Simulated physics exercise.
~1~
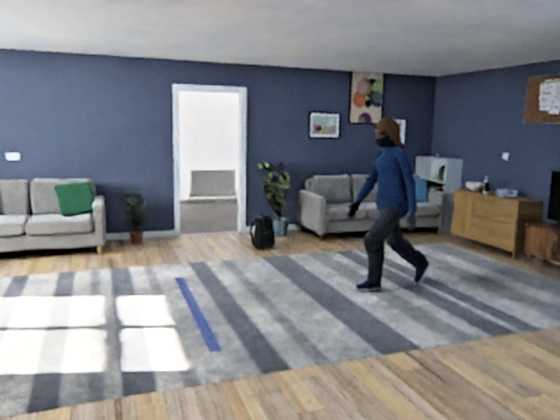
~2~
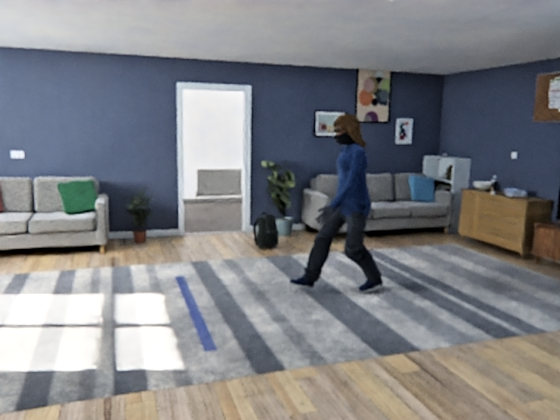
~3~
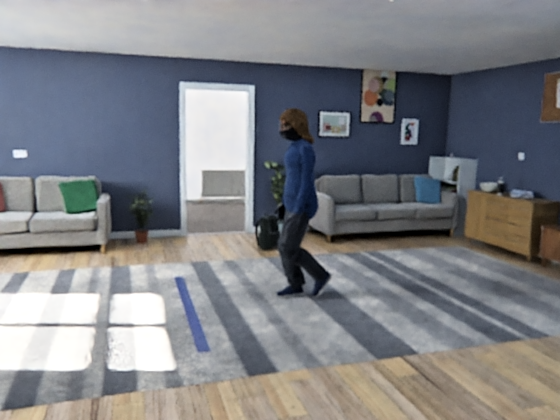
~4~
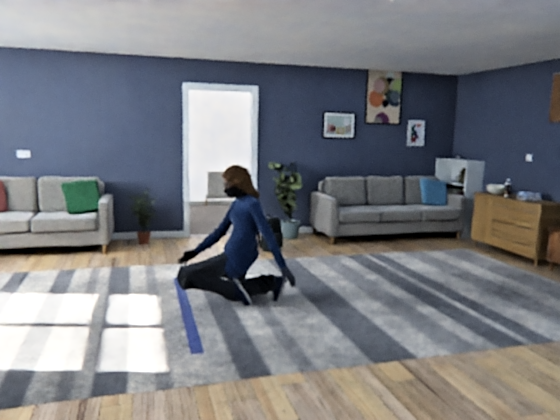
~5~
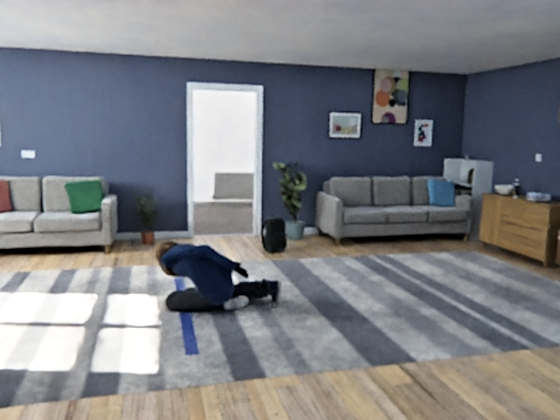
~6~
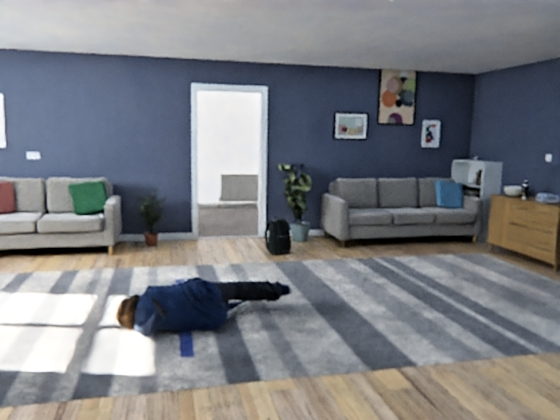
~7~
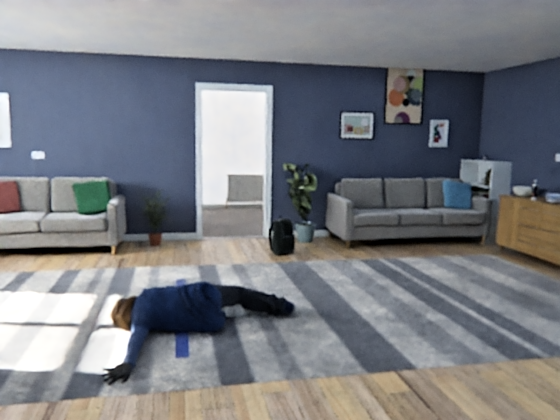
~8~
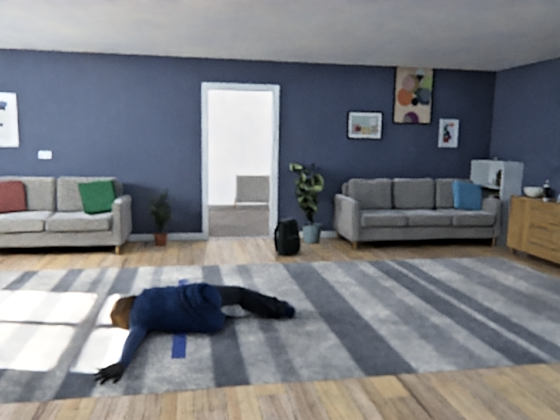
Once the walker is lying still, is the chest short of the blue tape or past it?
The chest is past the blue tape. The walker folds forward to the left and comes to rest lying across it, with the hips still short of it.
